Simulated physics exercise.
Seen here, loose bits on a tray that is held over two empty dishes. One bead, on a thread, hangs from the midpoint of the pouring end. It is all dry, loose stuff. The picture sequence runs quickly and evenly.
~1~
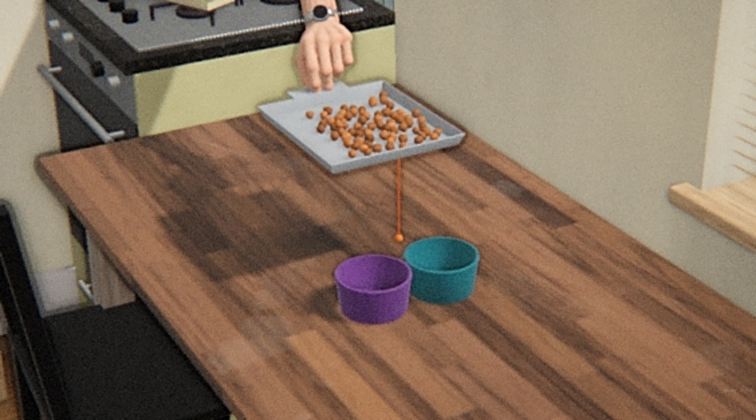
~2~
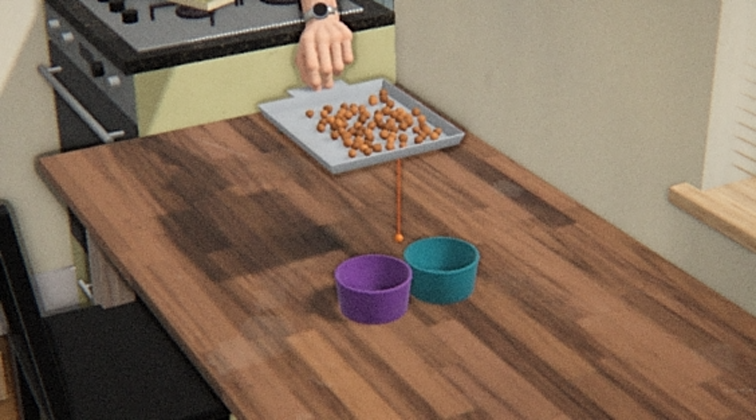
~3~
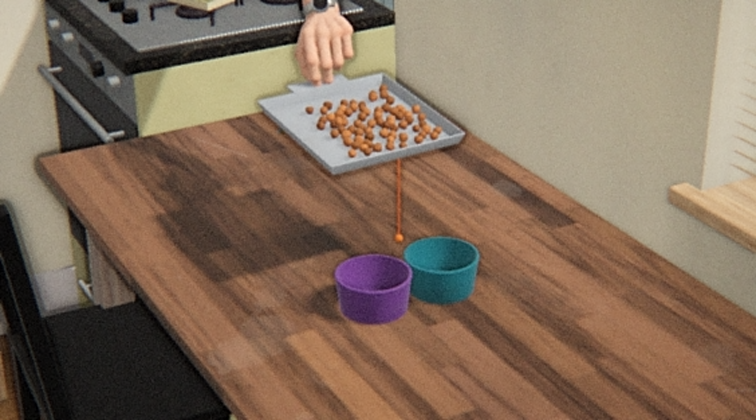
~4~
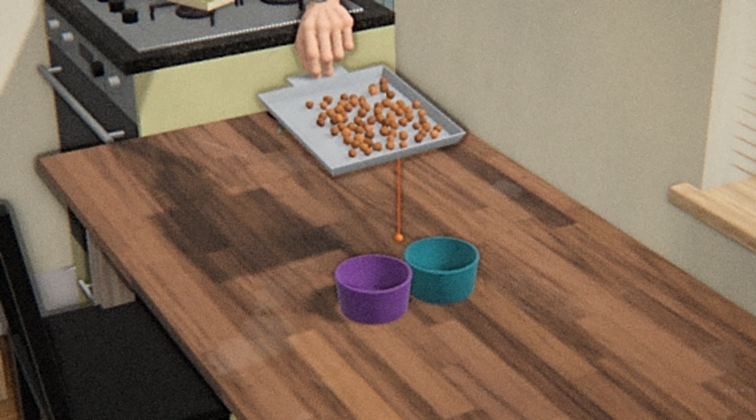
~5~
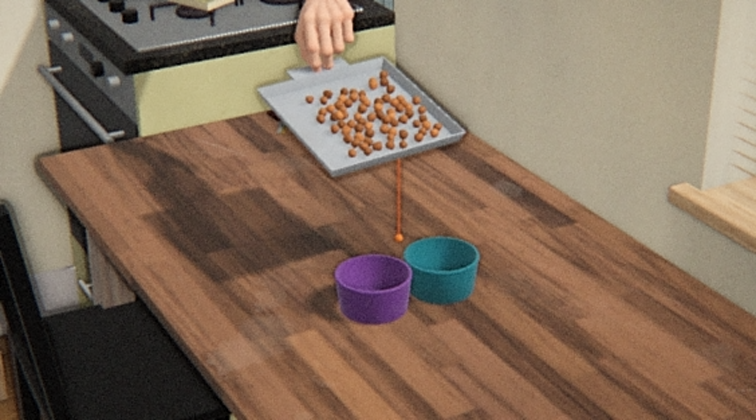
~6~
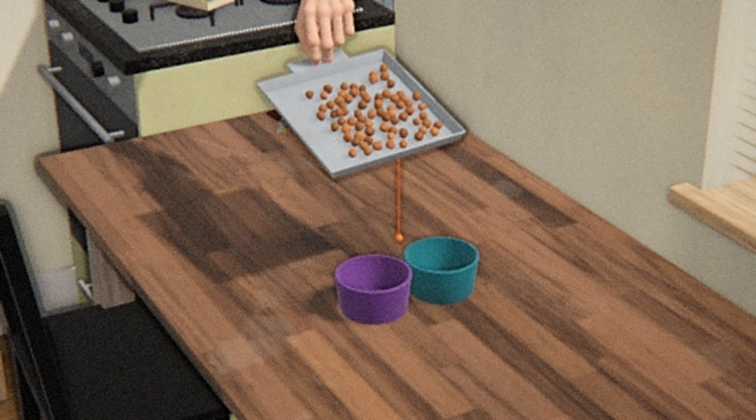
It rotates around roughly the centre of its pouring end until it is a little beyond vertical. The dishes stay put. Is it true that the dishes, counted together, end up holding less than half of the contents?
No, more than half.
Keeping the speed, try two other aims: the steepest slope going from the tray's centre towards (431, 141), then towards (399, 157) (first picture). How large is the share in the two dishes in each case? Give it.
20 % and 80 %.
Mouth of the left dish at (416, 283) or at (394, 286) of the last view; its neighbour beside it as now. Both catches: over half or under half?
First try: A minority; second try: A minority.
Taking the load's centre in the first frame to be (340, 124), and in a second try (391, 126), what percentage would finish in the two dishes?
First case: Around 70 %; second case: Around 80 %.
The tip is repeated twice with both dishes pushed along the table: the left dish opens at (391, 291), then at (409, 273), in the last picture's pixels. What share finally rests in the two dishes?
It comes to near 10 per cent the first time and near 30 per cent the second time.
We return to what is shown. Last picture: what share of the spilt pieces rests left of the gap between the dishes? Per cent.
About 90 percent of the spill.
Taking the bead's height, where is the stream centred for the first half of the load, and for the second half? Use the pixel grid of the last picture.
The first part passes (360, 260); everything after passes (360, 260).
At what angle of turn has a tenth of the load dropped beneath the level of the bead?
About 90° of tilt.
Soon, tray tipped steeply; all on the tray.
A while on, tray tipped right over; a small part on the tray; about a third in the left dish; a stray few in the right dish; a small part outside both; about a third in the air.
Towards the end, tray tipped past a quarter turn; about two thirds in the left dish; a small part in the right dish; about a quarter outside both.
Finally, tray tipped past a quarter turn; about two thirds in the left dish; a small part in the right dish; about a quarter outside both.
